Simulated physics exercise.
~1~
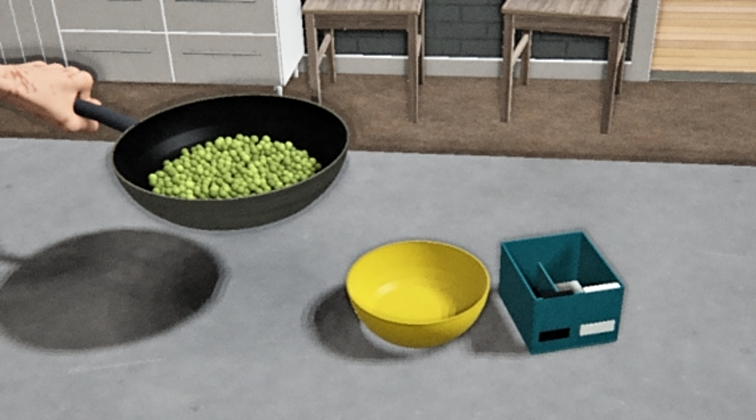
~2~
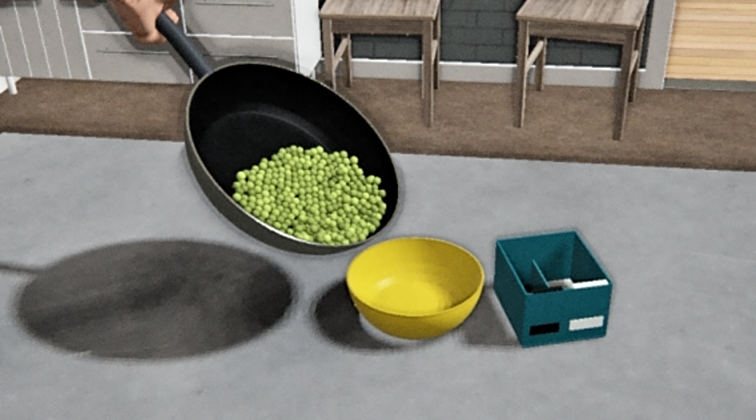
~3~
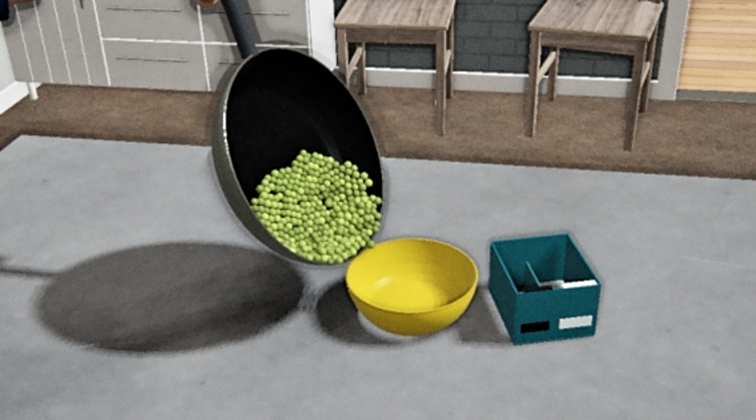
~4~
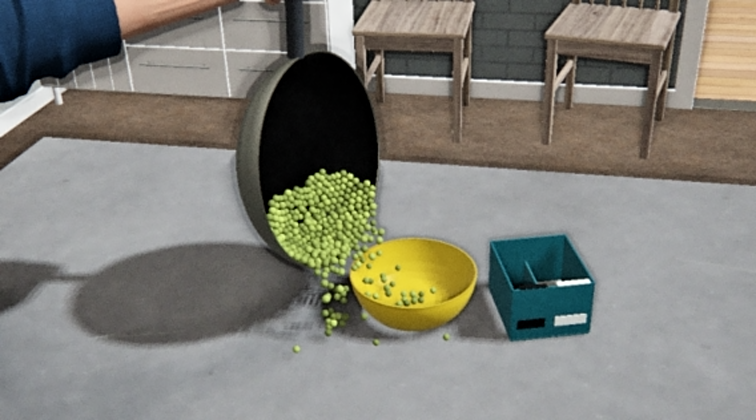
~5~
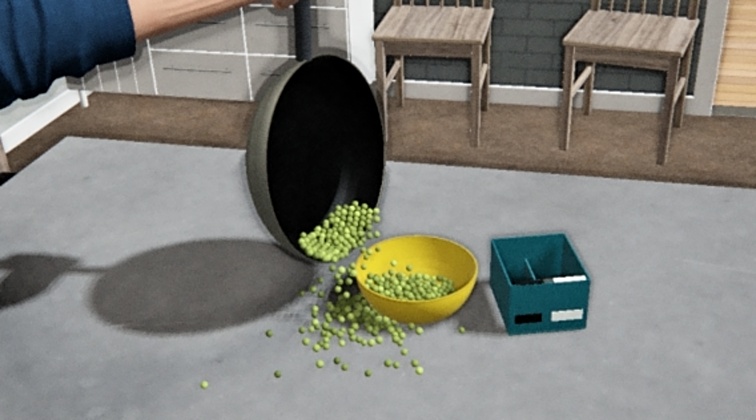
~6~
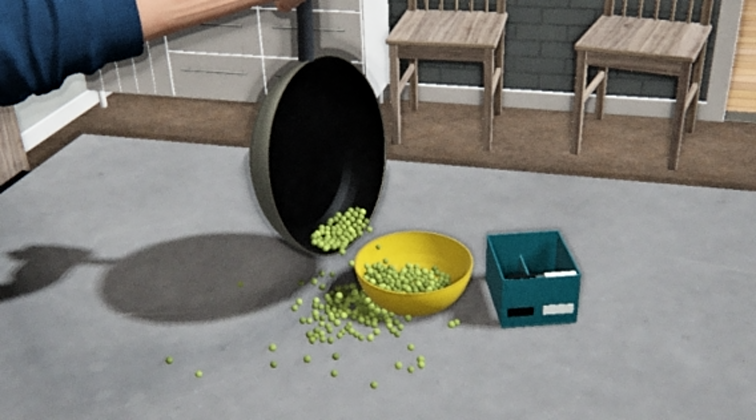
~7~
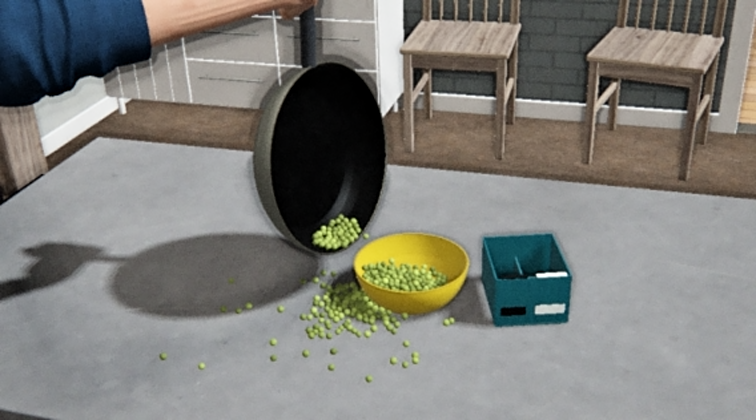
A person tilted a black pan of green peas over a yellow bowl beside a teal box until they spilled out, many landing in the bowl and others scattering across the table, with a small clump left in the pan and the box empty of peas.
